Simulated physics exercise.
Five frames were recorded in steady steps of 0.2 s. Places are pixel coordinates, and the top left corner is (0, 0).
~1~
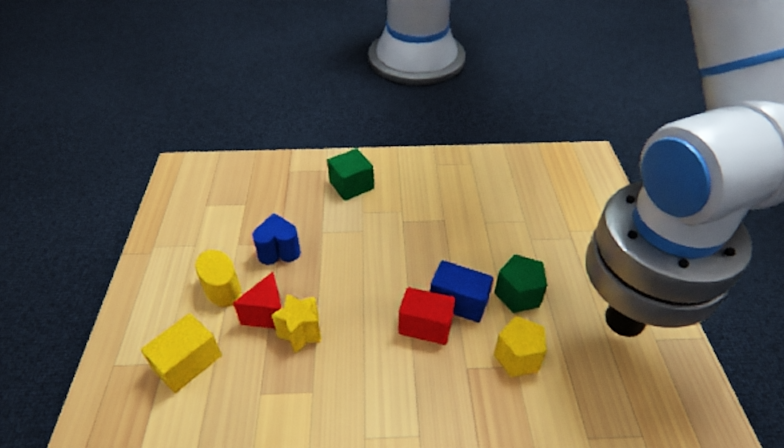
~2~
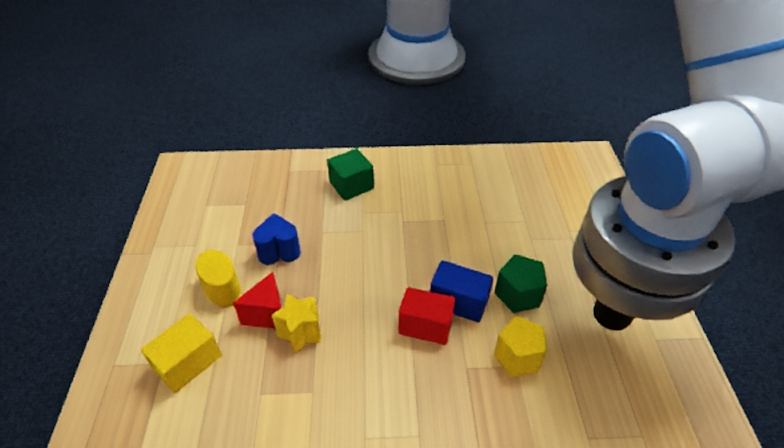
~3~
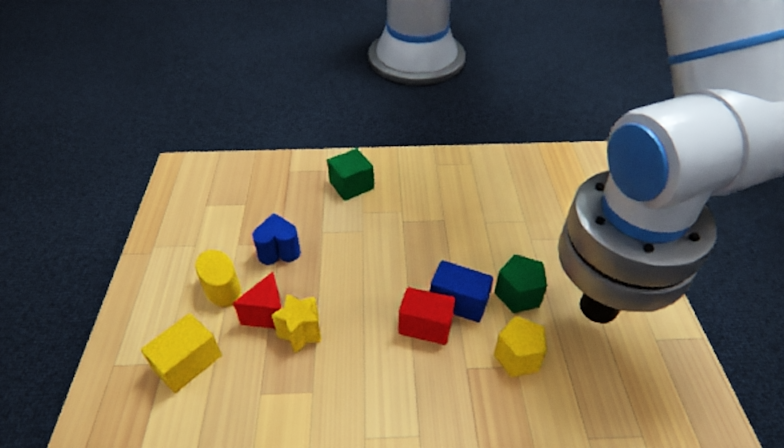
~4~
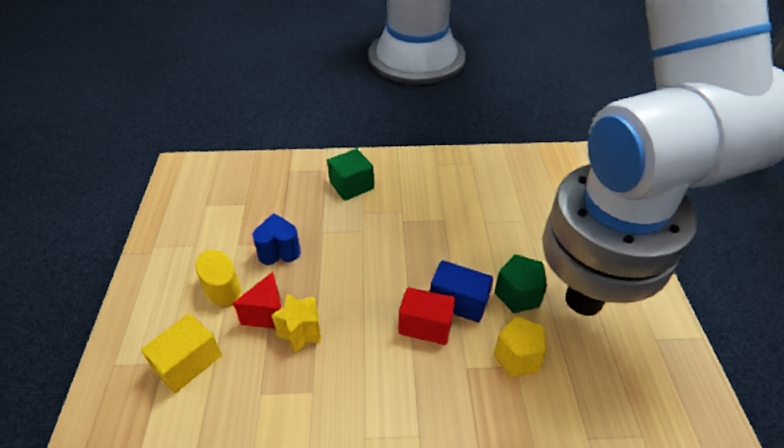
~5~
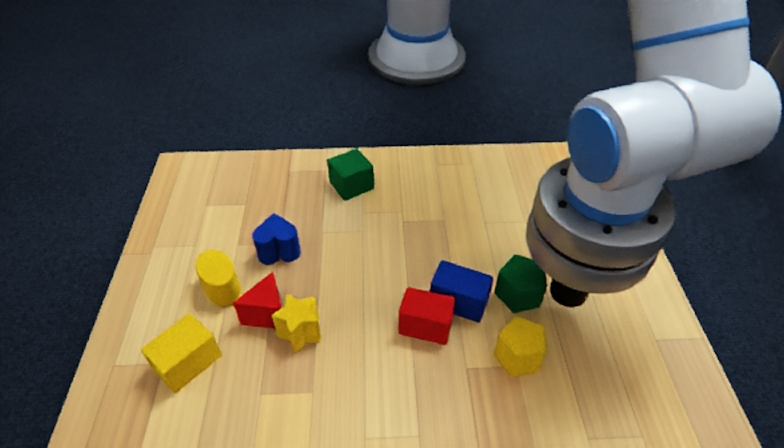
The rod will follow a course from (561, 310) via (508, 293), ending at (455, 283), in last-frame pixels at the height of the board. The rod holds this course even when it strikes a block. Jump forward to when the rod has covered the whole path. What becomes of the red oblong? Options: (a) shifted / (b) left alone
It's b.
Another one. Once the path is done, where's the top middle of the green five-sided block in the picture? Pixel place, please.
It will likely be found at (450, 233).
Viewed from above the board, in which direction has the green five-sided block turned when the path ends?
It goes round the way clock hands do.
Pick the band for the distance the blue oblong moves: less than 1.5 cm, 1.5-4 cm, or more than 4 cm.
It will move more than 4 cm.
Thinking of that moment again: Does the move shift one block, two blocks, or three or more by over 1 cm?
The count is two.
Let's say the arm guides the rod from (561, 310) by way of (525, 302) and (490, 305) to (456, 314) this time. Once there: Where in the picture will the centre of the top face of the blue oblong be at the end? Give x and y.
I think it will end close to (438, 268).
On the path given first. One third of the way, rod (529, 281); blue oblong (447, 276), turned 20° anticlockwise; green five-sided block (494, 261), turned 25° clockwise.
Two thirds of the way, rod (492, 272); blue oblong (430, 266), turned 60° anticlockwise; green five-sided block (468, 242), turned 50° clockwise.
At the end, rod (458, 267); red oblong still; blue oblong (418, 262), turned 80° anticlockwise; green five-sided block (450, 233), turned 85° clockwise.
